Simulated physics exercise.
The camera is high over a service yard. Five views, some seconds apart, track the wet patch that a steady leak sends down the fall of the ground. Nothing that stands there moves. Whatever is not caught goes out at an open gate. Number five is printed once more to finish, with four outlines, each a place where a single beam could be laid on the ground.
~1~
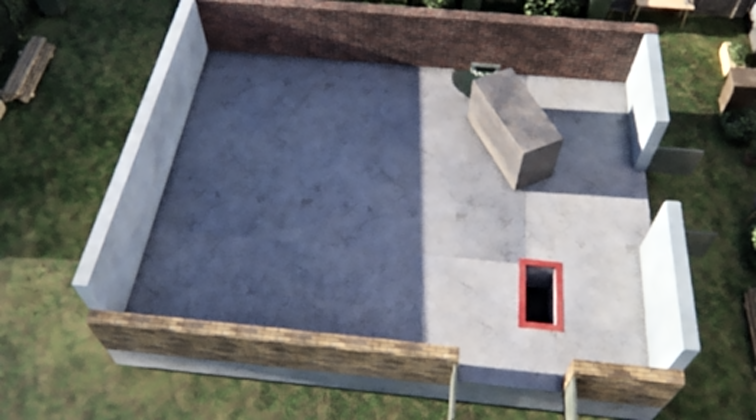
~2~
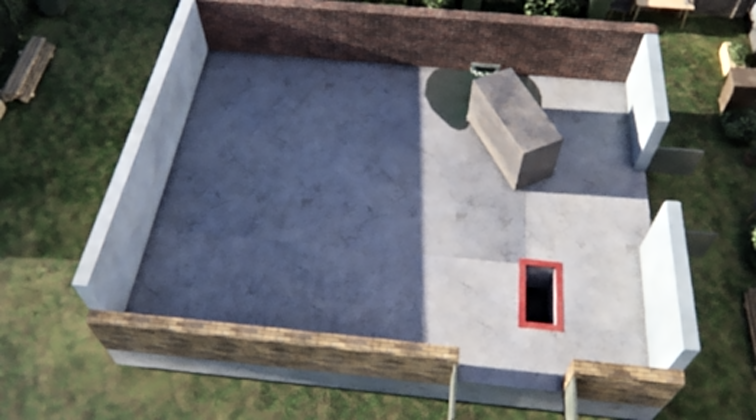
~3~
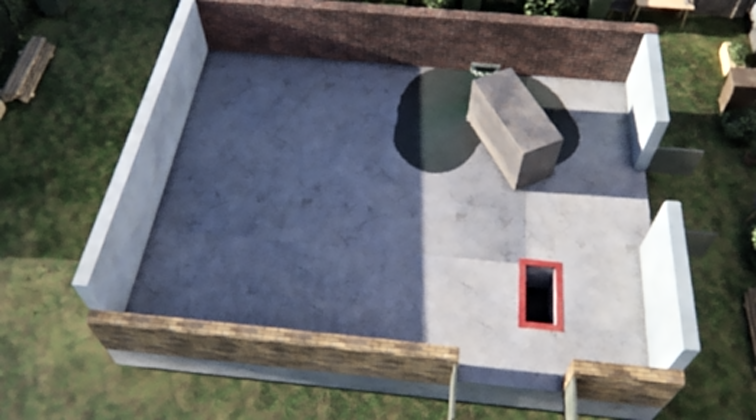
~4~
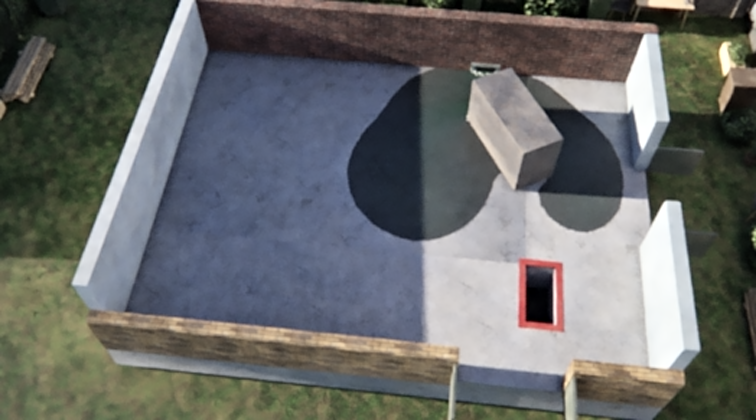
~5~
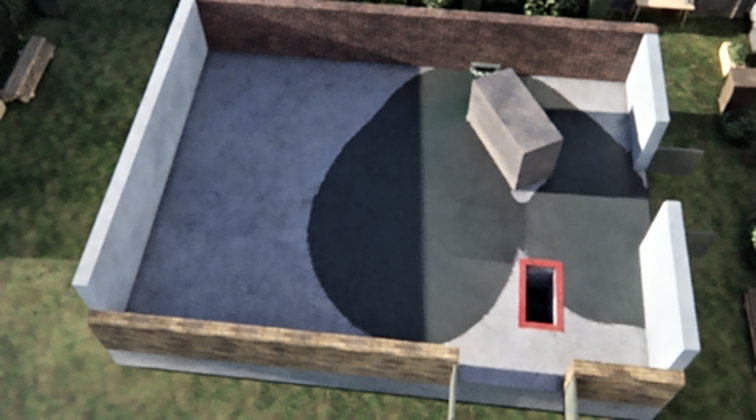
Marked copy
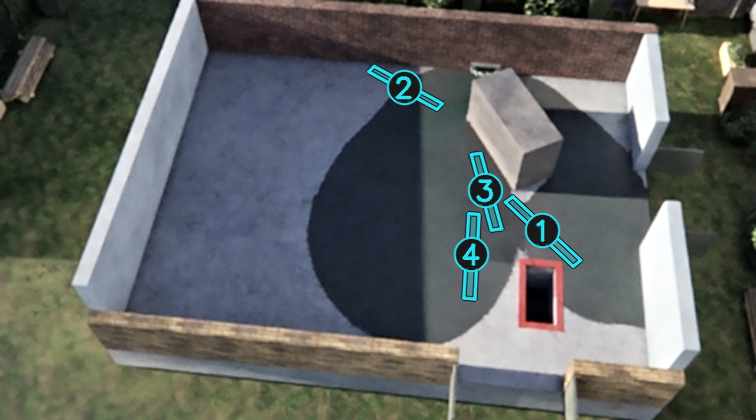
A dark wet patch spreads from the back wall around a block across the walled yard.
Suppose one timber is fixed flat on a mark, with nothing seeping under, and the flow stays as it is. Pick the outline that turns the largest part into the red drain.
2 beats the others.
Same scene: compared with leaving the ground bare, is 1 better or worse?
Spot 1 is worse.
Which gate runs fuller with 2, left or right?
The left one.
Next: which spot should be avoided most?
1 it is.
On the marked copy, 1 from (509, 199) to (576, 263); 2 from (371, 69) to (439, 106); 3 from (476, 153) to (496, 229); 4 from (469, 298) to (473, 214).
If 1 is chosen, about 6 % of the stream goes into the red drain, about 86 % out by the gates.
If 2 is chosen, about 14 % of the stream goes into the red drain, about 76 % out by the gates.
If 3 is chosen, about 10 % of the stream goes into the red drain, about 81 % out by the gates.
If 4 is chosen, about 10 % of the stream goes into the red drain, about 80 % out by the gates.
